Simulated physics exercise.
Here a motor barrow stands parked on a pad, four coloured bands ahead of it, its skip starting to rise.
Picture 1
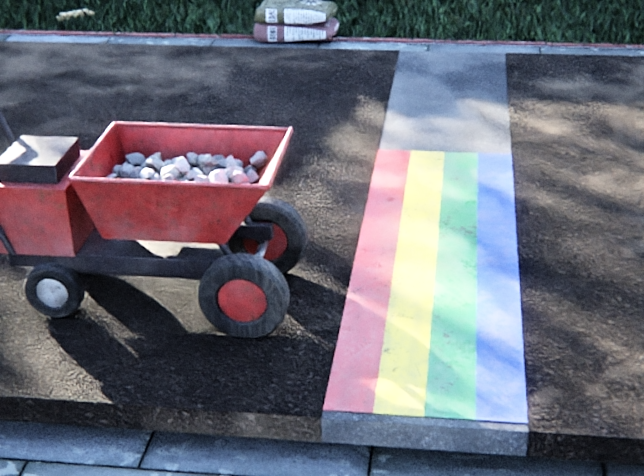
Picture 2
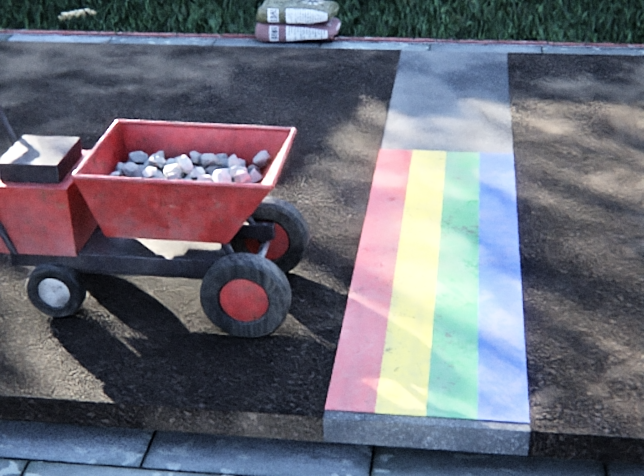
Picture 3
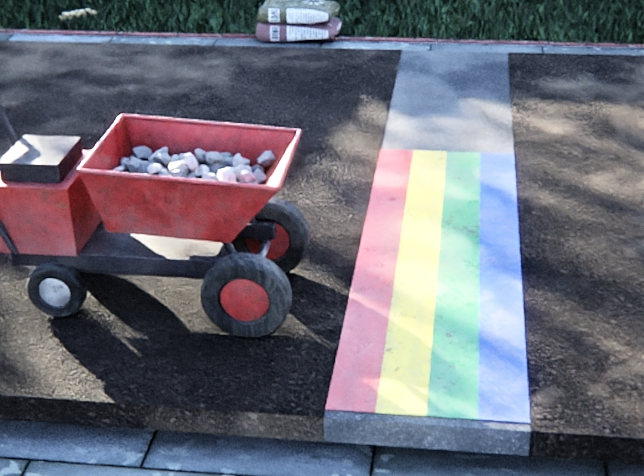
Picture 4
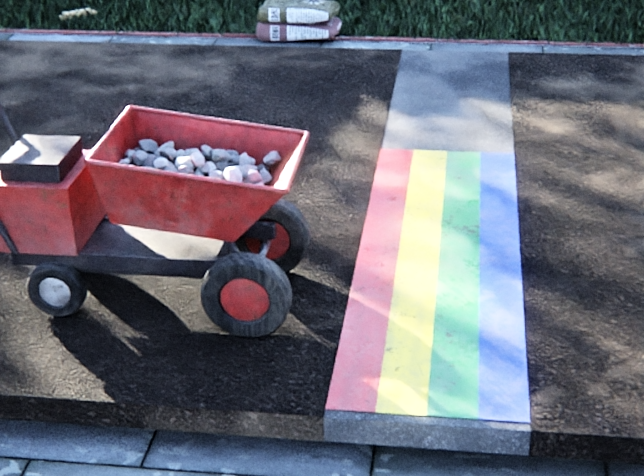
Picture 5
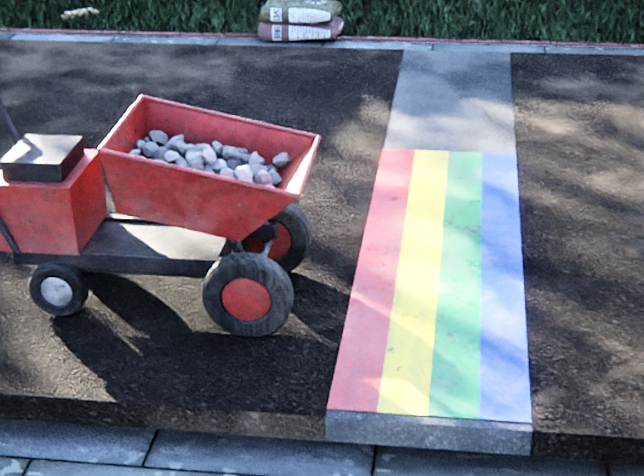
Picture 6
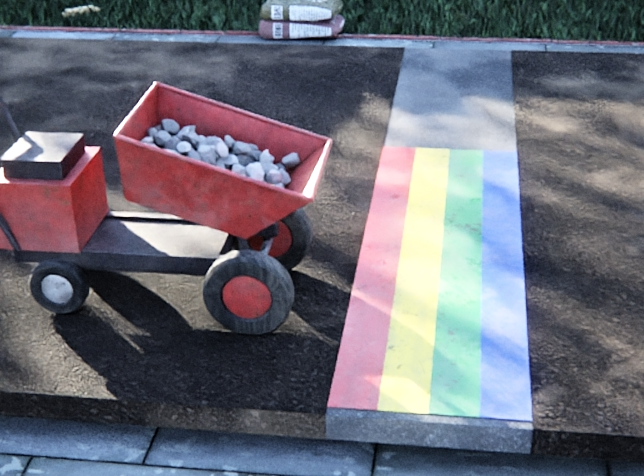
The clip shows a parked red motor barrow loaded with broken stones, beside red, yellow, green and blue bands to its right; its skip starts nearly level, then gradually tilts toward the right as its left end rises.
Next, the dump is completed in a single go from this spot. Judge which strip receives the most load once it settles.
The strip receiving the most is the yellow one.
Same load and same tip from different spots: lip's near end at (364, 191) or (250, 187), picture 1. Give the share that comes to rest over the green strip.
10 % and 20 %, in that order.
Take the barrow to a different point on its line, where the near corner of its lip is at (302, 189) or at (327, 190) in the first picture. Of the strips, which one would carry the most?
Going by the pictures, the first try gives the green strip and the second gives that green strip.
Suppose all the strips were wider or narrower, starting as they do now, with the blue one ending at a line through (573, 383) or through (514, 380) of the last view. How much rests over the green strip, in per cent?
In order, 20 % and 30 %.
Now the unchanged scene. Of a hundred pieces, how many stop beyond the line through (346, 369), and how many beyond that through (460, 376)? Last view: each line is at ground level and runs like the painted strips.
Close to 80 and 30 per cent respectively.
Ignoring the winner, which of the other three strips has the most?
Second: The green one.
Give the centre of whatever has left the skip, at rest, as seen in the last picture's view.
About pixel (434, 303).
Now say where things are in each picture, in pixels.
The first frame shows lip of the skip at (267, 188), level; top of the load at (172, 173), broken stones; red strip at (356, 368); yellow strip at (403, 371); green strip at (452, 374); blue strip at (500, 377).
The second frame shows lip of the skip at (271, 188), level; top of the load at (175, 172).
The third frame shows lip of the skip at (277, 189), tipped barely; top of the load at (180, 169).
The fourth frame shows lip of the skip at (286, 192), tipped a little; top of the load at (168, 168).
The fifth frame shows lip of the skip at (298, 196), tipped a little; top of the load at (178, 162).
The sixth frame shows lip of the skip at (311, 200), tipped clearly; top of the load at (172, 147); red strip at (360, 365); yellow strip at (408, 368); green strip at (456, 371); blue strip at (505, 374).
Soon, skip tipped steeply; all in the skip.
A while on, skip tipped right over; most in the skip; a stray few over the red strip; about a quarter over the yellow strip; a stray few over the green strip.
Towards the end, skip tipped right over; about a quarter in the skip; a small part over the red strip; about a third over the yellow strip; about a quarter over the green strip; a small part over the blue strip; a stray few off the paint.
Finally, skip tipped right over; a small part in the skip; a small part over the red strip; about a third over the yellow strip; about a quarter over the green strip; a small part over the blue strip; a small part off the paint.
